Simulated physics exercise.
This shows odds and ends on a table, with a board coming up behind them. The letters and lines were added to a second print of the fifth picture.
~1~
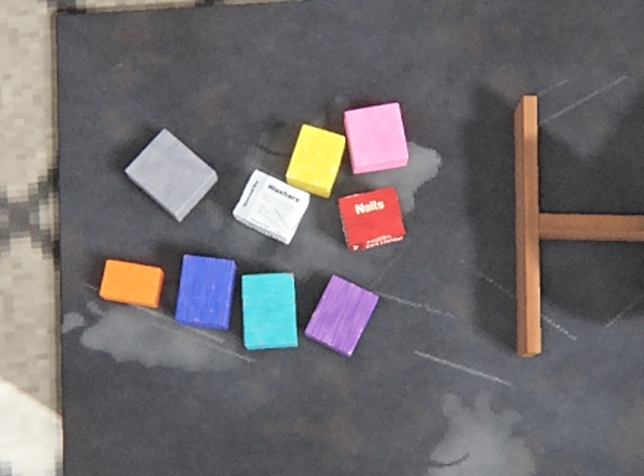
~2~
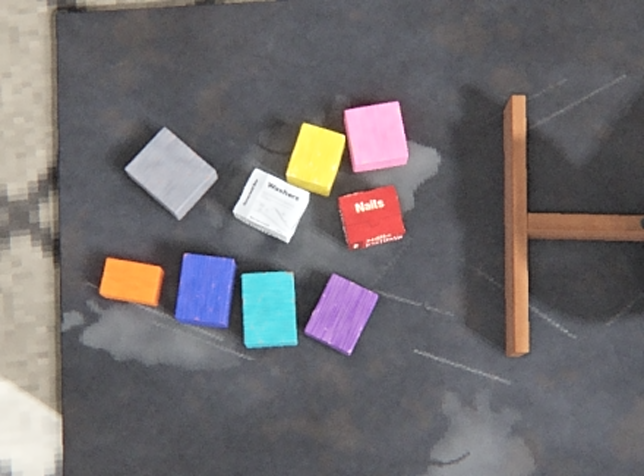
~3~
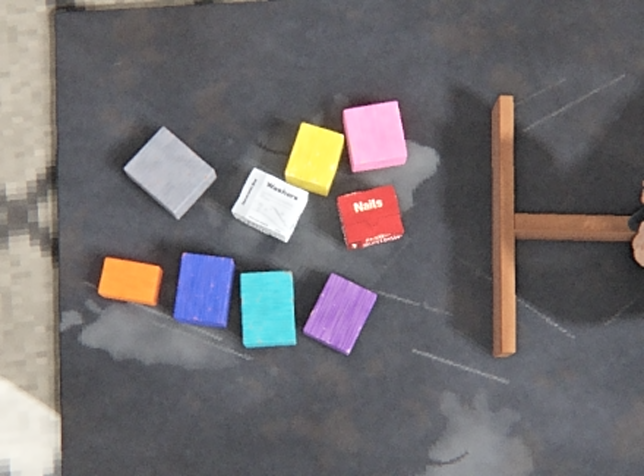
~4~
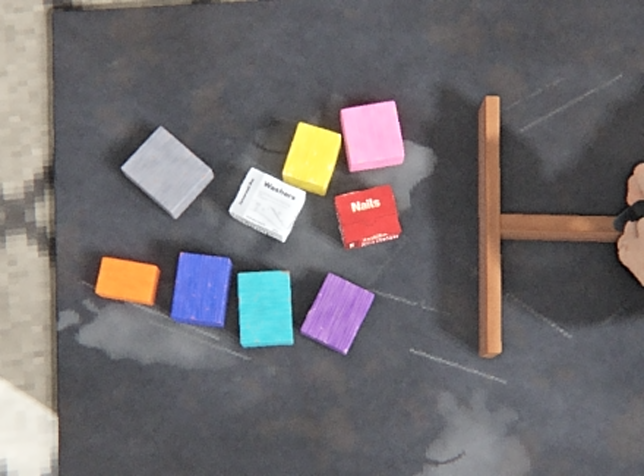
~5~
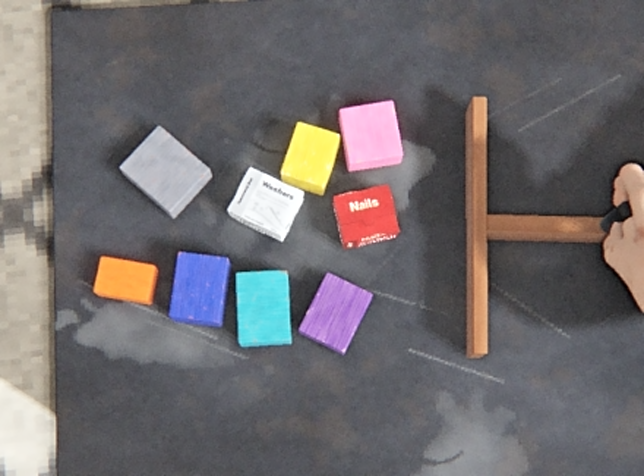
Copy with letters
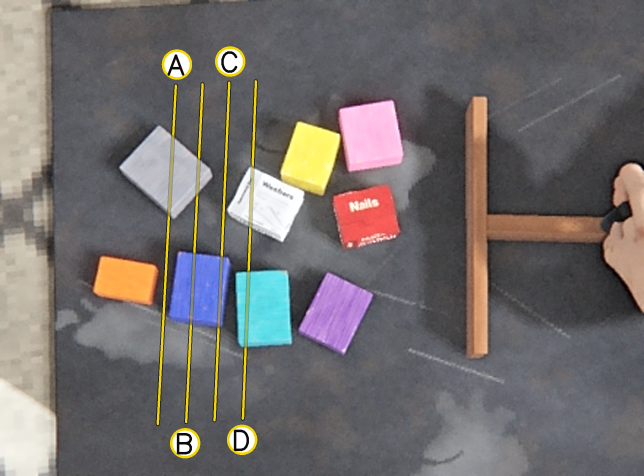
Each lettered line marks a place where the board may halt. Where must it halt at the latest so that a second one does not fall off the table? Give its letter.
Stop at B.
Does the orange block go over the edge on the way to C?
Yes.
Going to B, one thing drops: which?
It is the orange block.
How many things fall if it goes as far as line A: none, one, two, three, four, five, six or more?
Three.
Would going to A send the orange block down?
Yes.
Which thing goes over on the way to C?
The orange block goes over.
On the marked copy, A at (167, 249); B at (195, 248); C at (222, 246); D at (250, 244).
Following B. Soon after the start, board (378, 228); pink block (343, 135); yellow block (293, 157).
Later, board (275, 234); orange block (88, 283); grey block (130, 164).
In the end, board (196, 238); orange block over the edge; blue block (61, 299); one fallen.
As for the rest, A drops three; C is within the limit but short; D is within the limit but short.
